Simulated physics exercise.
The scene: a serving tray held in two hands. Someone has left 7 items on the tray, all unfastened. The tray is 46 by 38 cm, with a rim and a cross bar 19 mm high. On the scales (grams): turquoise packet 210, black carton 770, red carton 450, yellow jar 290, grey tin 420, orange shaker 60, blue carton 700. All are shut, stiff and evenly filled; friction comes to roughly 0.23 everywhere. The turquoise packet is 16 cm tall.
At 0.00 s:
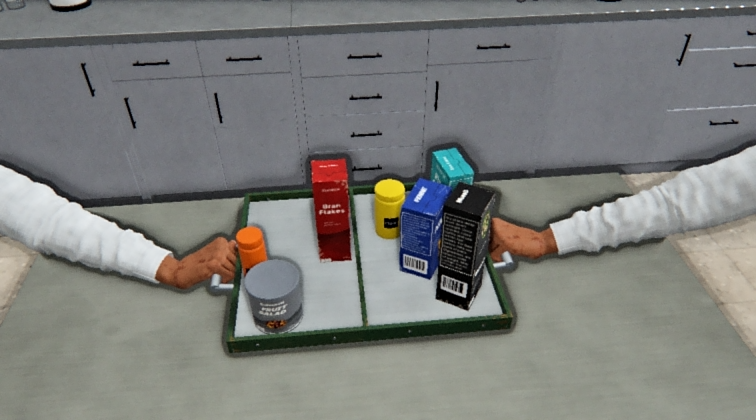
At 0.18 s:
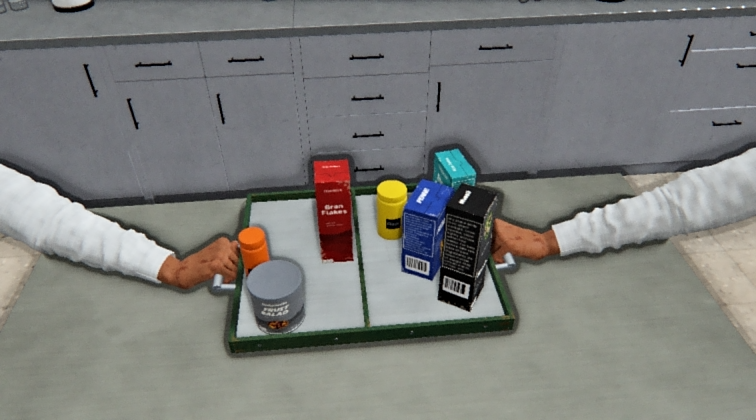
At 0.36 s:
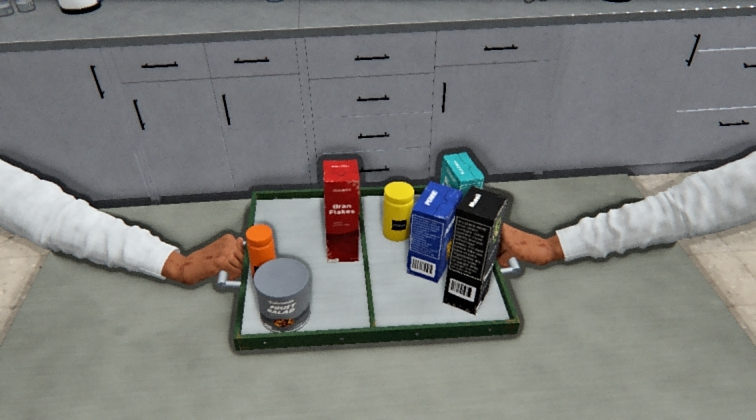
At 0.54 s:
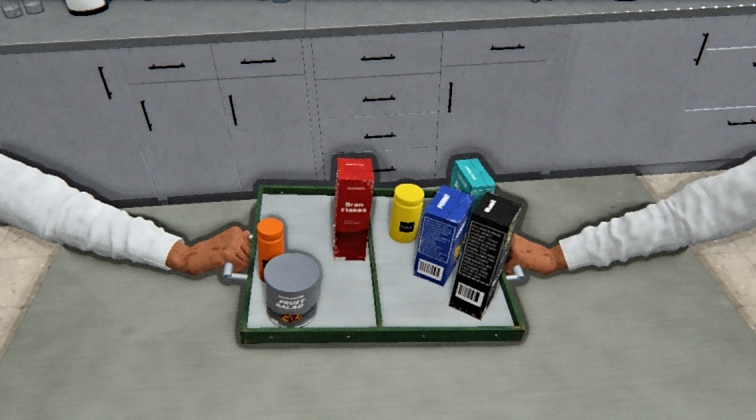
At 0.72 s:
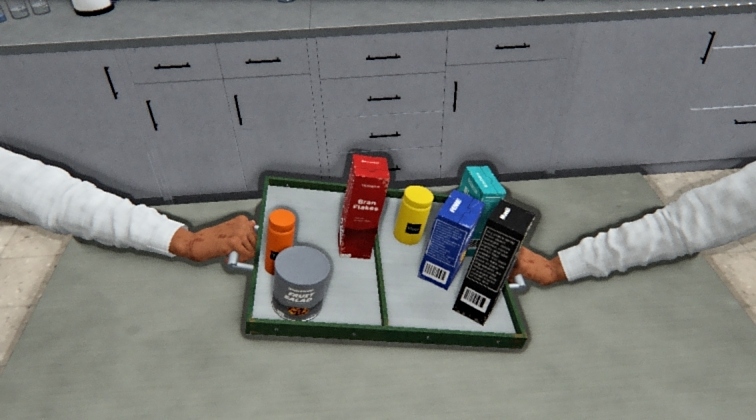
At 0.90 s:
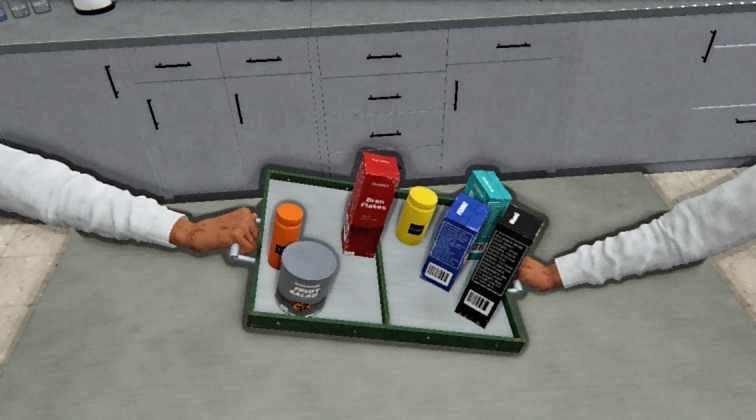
In a kitchen, two hands hold a tray of containers and tilt it right edge down.
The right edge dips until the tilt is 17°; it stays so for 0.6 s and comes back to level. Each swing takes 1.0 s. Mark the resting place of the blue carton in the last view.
Look near (493, 237).
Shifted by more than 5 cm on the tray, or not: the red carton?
The red carton holds its spot.
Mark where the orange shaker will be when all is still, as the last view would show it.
At about (441, 261).
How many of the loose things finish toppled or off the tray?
That comes to 1.
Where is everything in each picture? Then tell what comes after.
The first picture shows tray level; blue carton (425, 230).
The second picture shows tray level; red carton (334, 213); yellow jar (392, 211).
The third picture shows tray at 2°, right edge down; grey tin (283, 296); orange shaker (262, 258).
The fourth picture shows tray at 7°, right edge down; black carton (484, 258).
The fifth picture shows tray at 12°, right edge down; red carton (362, 209); yellow jar (413, 216).
The sixth picture shows tray at 16°, right edge down; blue carton (455, 243); grey tin (305, 279).
After 1.20 s, tray at 17°, right edge down; blue carton moved 5 cm near (480, 248); orange shaker moved 5 cm; grey tin moved 5 cm.
After 1.60 s, tray at 17°, right edge down; blue carton moved 8 cm near (494, 258); orange shaker 37° off its base; grey tin moved 10 cm.
In the end (3.2 s), toppled on the tray, orange shaker; not toppled but over 5 cm from the start, yellow jar, grey tin and blue carton; the other 3 under 5 cm from the start. In the last view, blue carton near (493, 237).
